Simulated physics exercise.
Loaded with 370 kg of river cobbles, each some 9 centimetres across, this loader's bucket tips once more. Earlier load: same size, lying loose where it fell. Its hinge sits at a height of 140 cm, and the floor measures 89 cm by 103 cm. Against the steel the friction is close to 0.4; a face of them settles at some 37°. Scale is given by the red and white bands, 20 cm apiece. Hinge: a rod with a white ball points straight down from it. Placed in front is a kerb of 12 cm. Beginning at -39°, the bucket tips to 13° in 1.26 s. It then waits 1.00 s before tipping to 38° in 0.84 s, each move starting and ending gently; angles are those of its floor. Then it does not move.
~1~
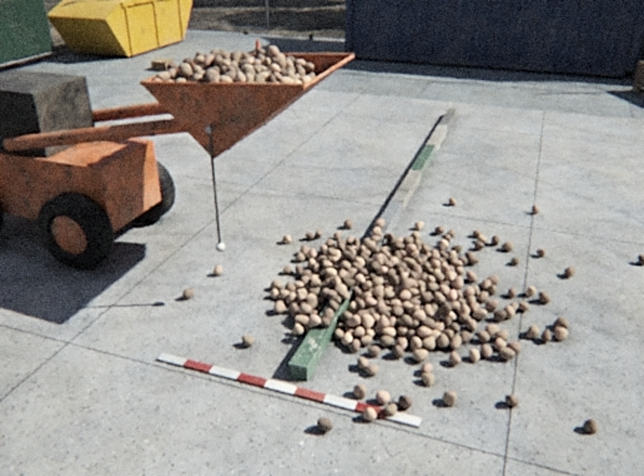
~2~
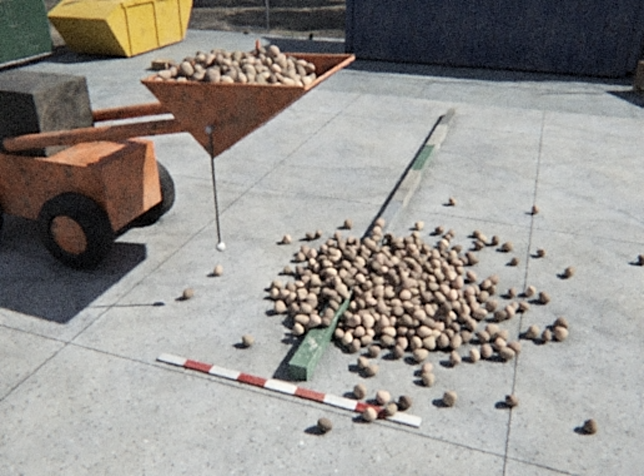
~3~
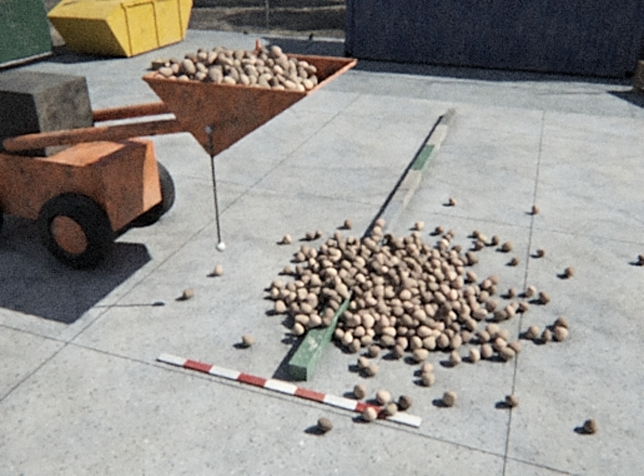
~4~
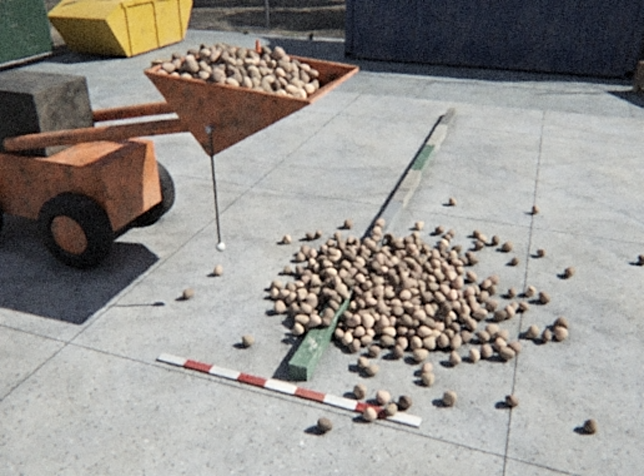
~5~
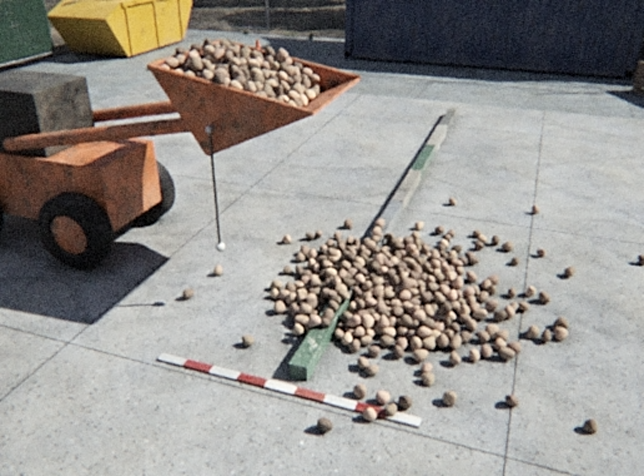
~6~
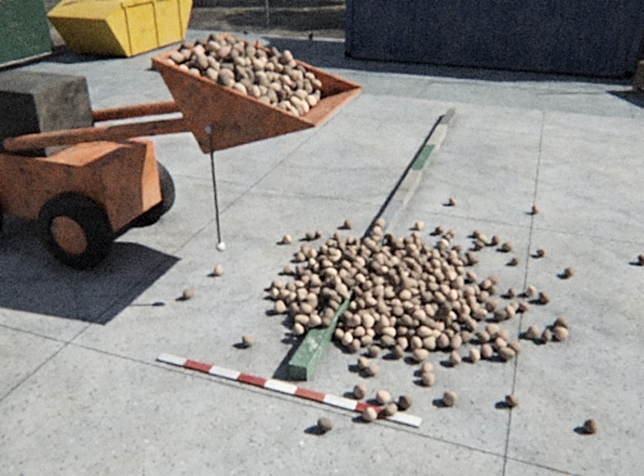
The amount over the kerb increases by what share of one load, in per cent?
By about 54 per cent of a load.
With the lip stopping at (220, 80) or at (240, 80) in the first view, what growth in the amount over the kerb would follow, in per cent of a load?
Case one about 0 %, case two about 5 %.
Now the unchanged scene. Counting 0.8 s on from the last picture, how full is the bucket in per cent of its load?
About 95 per cent is held.
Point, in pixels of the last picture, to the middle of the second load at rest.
Centre at roughly (366, 271).
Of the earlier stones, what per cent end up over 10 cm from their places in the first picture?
Near 5 per cent, I reckon.
Then, 0.4 s after the last picture the floor is at 5°; in per cent of one load, 100 in the bucket, 27 on this side of the kerb, 74 over the kerb; the foremost stones are at (570, 306).
Then, 0.8 s after the last picture the floor is at 13°; in per cent of one load, 96 in the bucket, 31 on this side of the kerb, 74 over the kerb; the foremost stones are at (570, 306).
Then, 3.0 s after the last picture the floor is at 38°; in per cent of one load, 0 in the bucket, 77 on this side of the kerb, 124 over the kerb; the foremost stones are at (571, 316).
Then, 5.6 s after the last picture the floor is at 38°; in per cent of one load, 0 in the bucket, 73 on this side of the kerb, 127 over the kerb; the foremost stones are at (571, 316). Net gain over the kerb, 54.
